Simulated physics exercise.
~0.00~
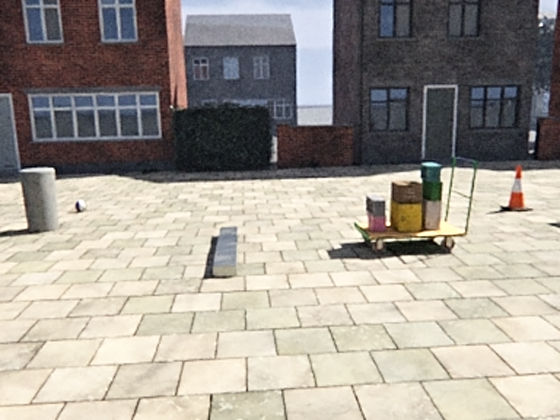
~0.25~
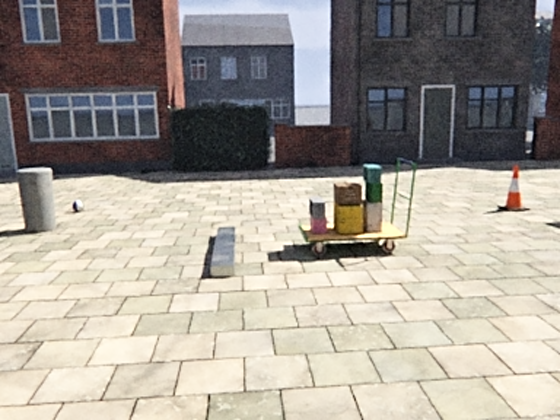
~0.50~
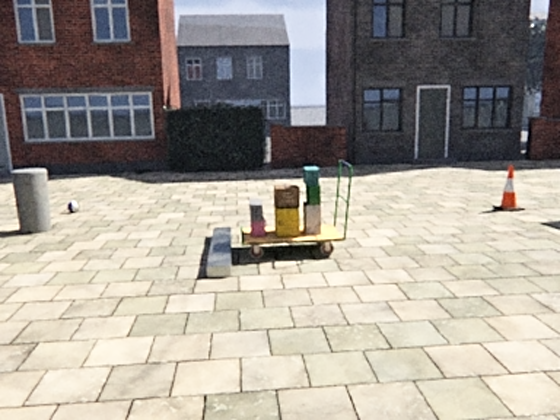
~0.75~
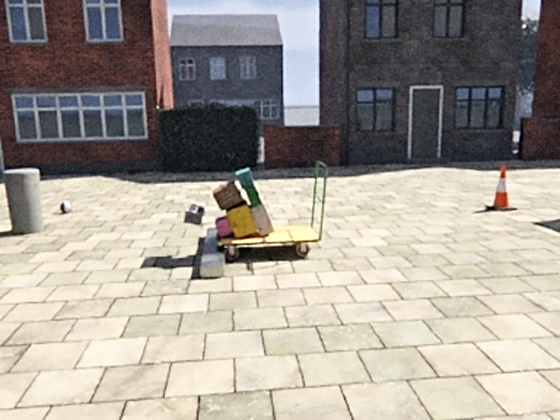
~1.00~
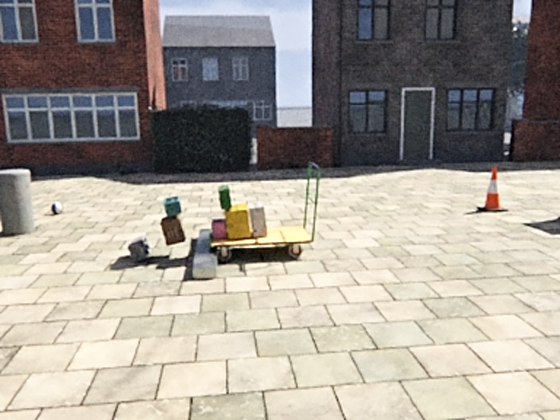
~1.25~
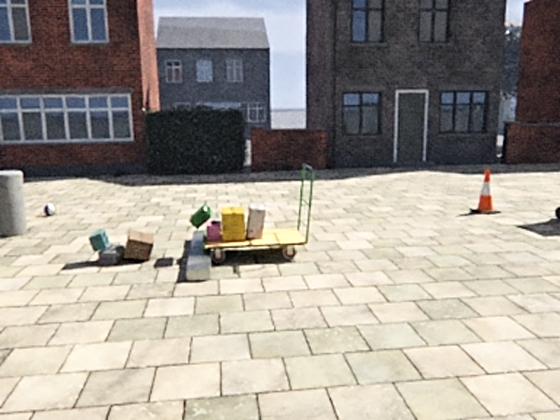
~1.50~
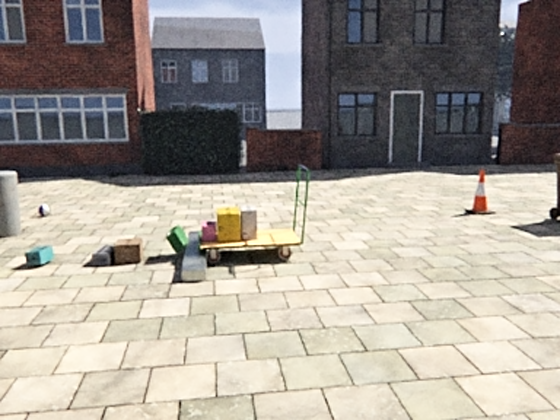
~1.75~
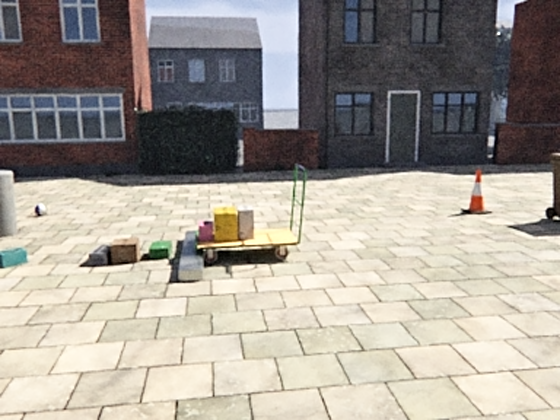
The footage shows a flat cart loaded with coloured boxes rolling left across a paved yard until it stops against a low kerb. The boxes slide and topple, and the teal, brown, grey and green ones land beyond it while the yellow, pink and white ones stay aboard.
